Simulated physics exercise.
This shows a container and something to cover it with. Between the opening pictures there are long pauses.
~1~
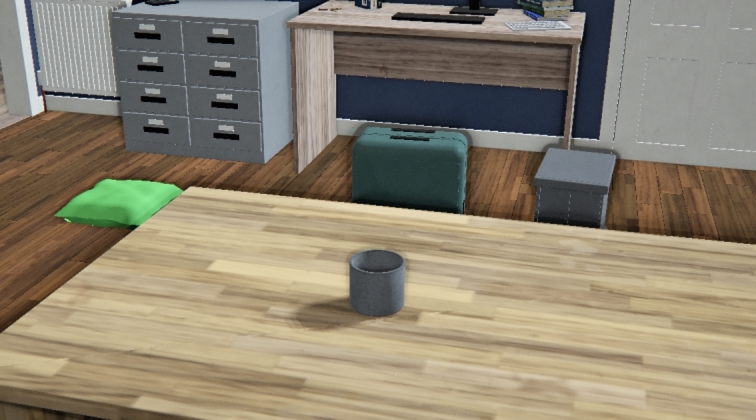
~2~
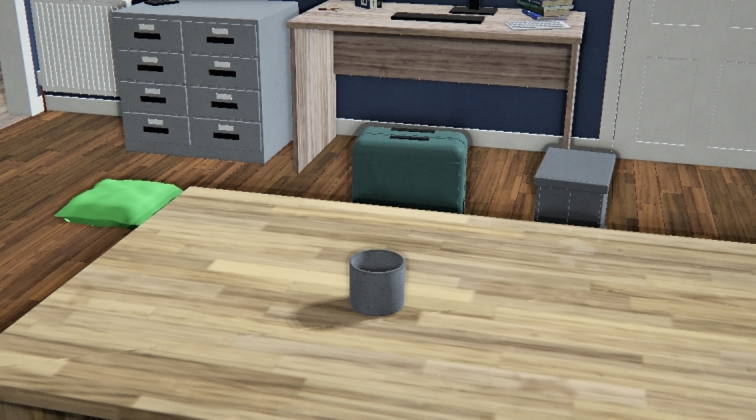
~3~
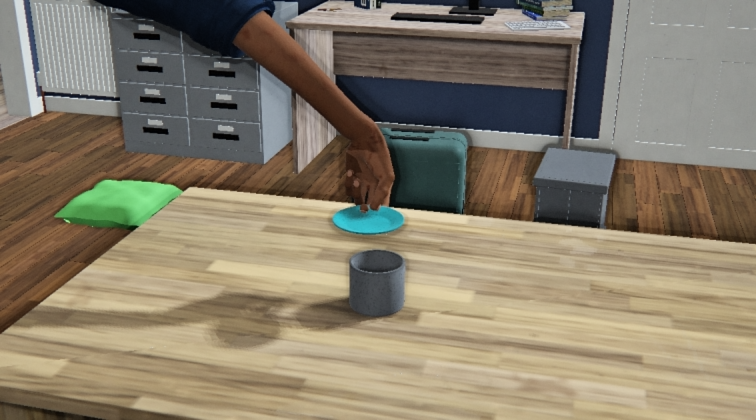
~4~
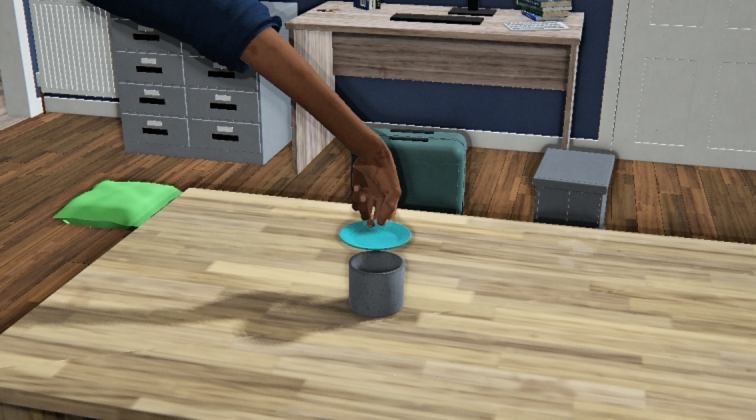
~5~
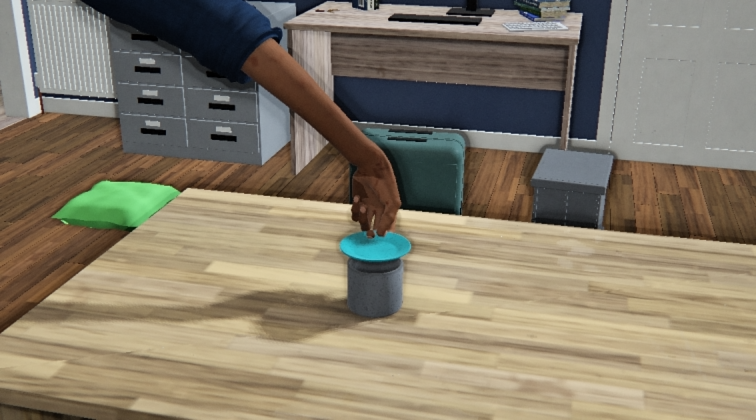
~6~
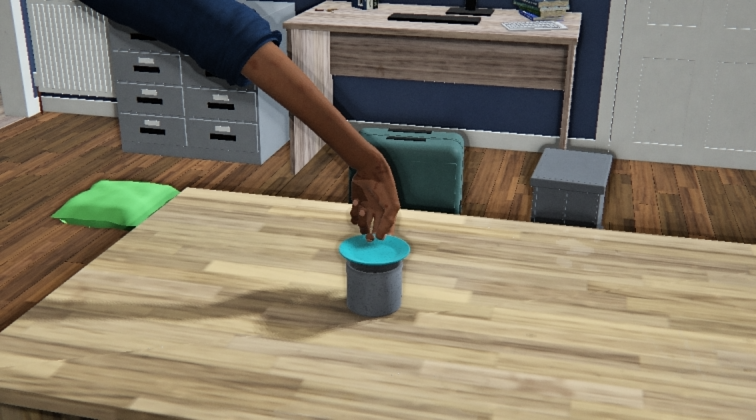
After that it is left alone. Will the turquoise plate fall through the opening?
No, it stays on top.
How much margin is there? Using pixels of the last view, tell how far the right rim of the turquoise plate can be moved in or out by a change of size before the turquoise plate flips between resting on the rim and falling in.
Going left by 8 pixels puts it on the brink.
Then, 0.10 s after the last picture, turquoise plate sitting on the rim near (374, 258).
At rest, the turquoise plate rests on the rim, near (374, 258).
